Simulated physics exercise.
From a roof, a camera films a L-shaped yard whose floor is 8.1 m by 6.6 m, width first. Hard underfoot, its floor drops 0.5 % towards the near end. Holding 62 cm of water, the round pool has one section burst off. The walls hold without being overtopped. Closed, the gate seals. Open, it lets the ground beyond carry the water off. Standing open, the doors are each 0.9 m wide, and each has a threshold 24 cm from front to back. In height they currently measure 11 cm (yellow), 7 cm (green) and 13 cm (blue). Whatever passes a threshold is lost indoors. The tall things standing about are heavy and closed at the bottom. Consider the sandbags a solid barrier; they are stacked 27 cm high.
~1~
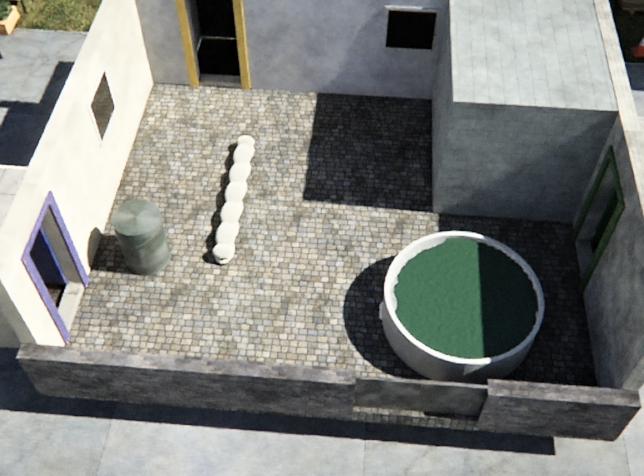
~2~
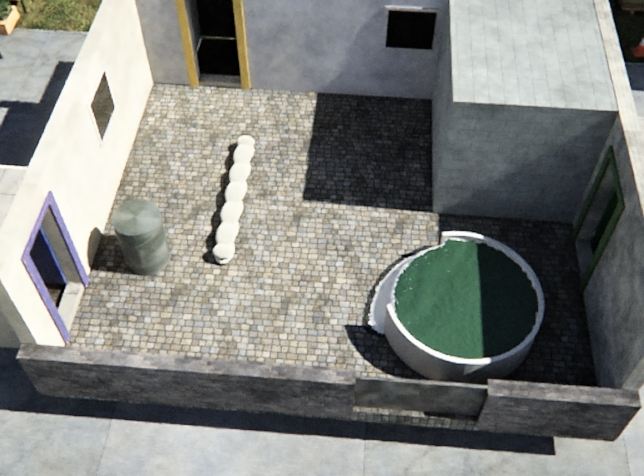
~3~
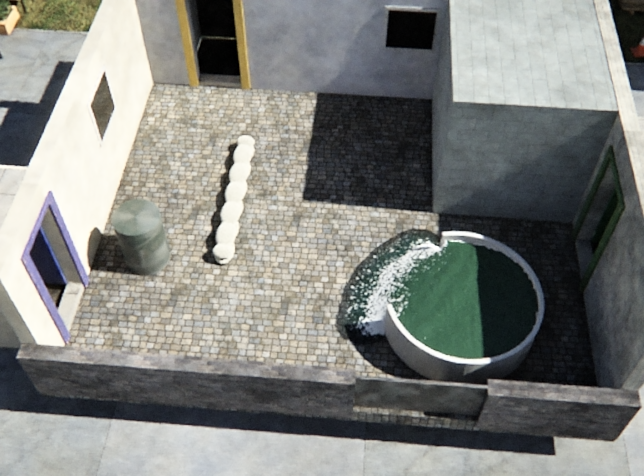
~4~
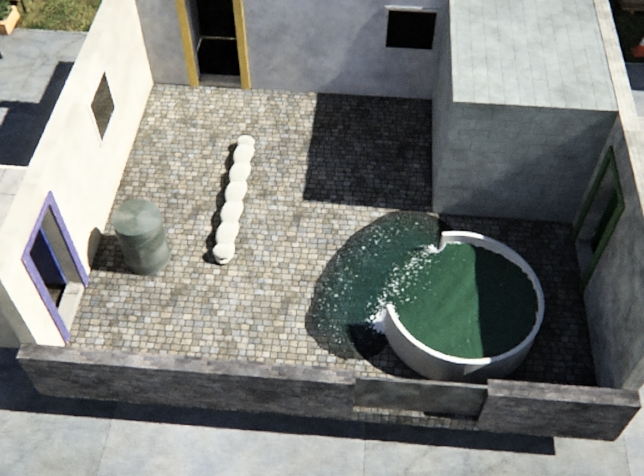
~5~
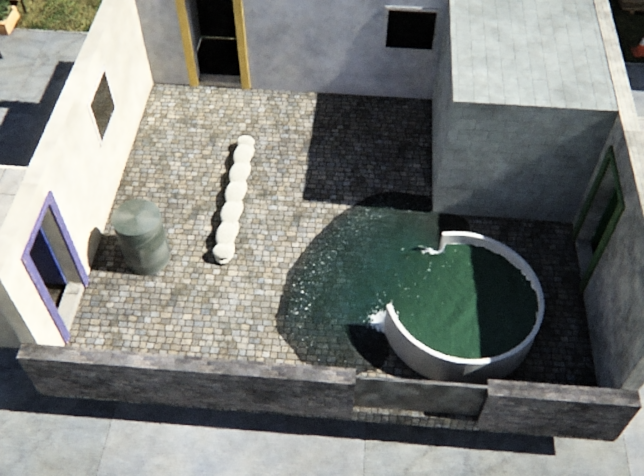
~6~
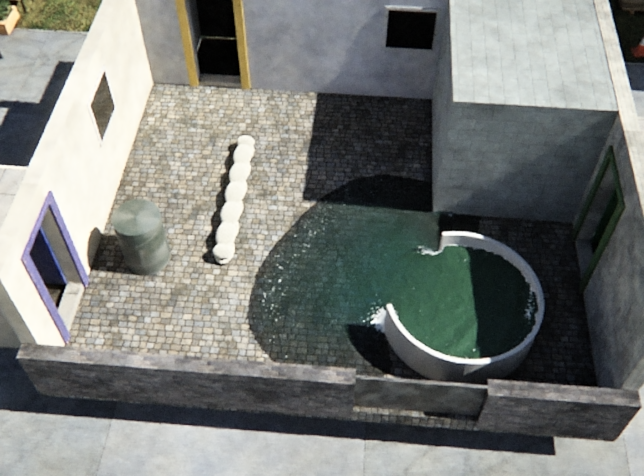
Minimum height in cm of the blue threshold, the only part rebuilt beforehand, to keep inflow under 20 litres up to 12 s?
14.5 cm.
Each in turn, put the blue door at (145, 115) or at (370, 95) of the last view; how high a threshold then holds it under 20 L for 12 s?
Roughly 10.0 cm, then roughly 8.0 cm.
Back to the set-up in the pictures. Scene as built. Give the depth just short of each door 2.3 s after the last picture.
Yellow 12, green 1, blue 20 cm.
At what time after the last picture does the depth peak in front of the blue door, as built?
Some 2.0 s, more or less.
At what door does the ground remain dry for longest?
The green door.
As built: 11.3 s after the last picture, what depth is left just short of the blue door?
Roughly 12.0 cm deep.
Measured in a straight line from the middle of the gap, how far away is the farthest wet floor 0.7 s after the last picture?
Near 4.0 metres, give or take.
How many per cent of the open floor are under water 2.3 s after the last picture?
Approximately 60 % of it.
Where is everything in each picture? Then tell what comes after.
The first frame shows still water, 62 cm deep, in the round pool at (463, 296); the blue door at (59, 275) is dry.
In the second frame, water pours out at (398, 277) and has run 0.3 m, to a hidden place; about 7 cm deep outside, 62 cm at the back.
In the third frame, the gap is at (397, 279), the front 0.7 m out at (341, 325); the back of the round pool holds 62 cm.
In the fourth frame, the gap is at (397, 280), the front 1.2 m out at (313, 329); the back of the round pool holds 62 cm.
In the fifth frame, the gap is at (397, 280), the front 1.6 m out at (283, 324); the back of the round pool holds 61 cm.
In the sixth frame, the gap is at (397, 280), the front 2.1 m out at (352, 185); the back of the round pool holds 56 cm; the blue door at (59, 275), 5.2 m from the gap, is still 2.8 m from the nearest water.
Then, 0.7 s after the last picture water covers 45 % of the floor, deepest (24 cm) near (384, 296); it has not reached the blue door.
Then, 2.3 s after the last picture water covers 60 % of the floor, deepest (29 cm) near (293, 101); 20 cm at the blue door, 6 litres in over its 13 cm threshold.
Then, 11.3 s after the last picture water covers 90 % of the floor, deepest (13 cm) near (57, 372); 12 cm at the blue door, 29 litres in over its 13 cm threshold.
At the blue door as built, the water peaked near 21 cm, 2.1 s after the last picture.
With a threshold of 13 cm, 29 litres would have come in within the 12 s; with 18 cm, 5 litres. So under 20 litres takes about 14.5 cm.
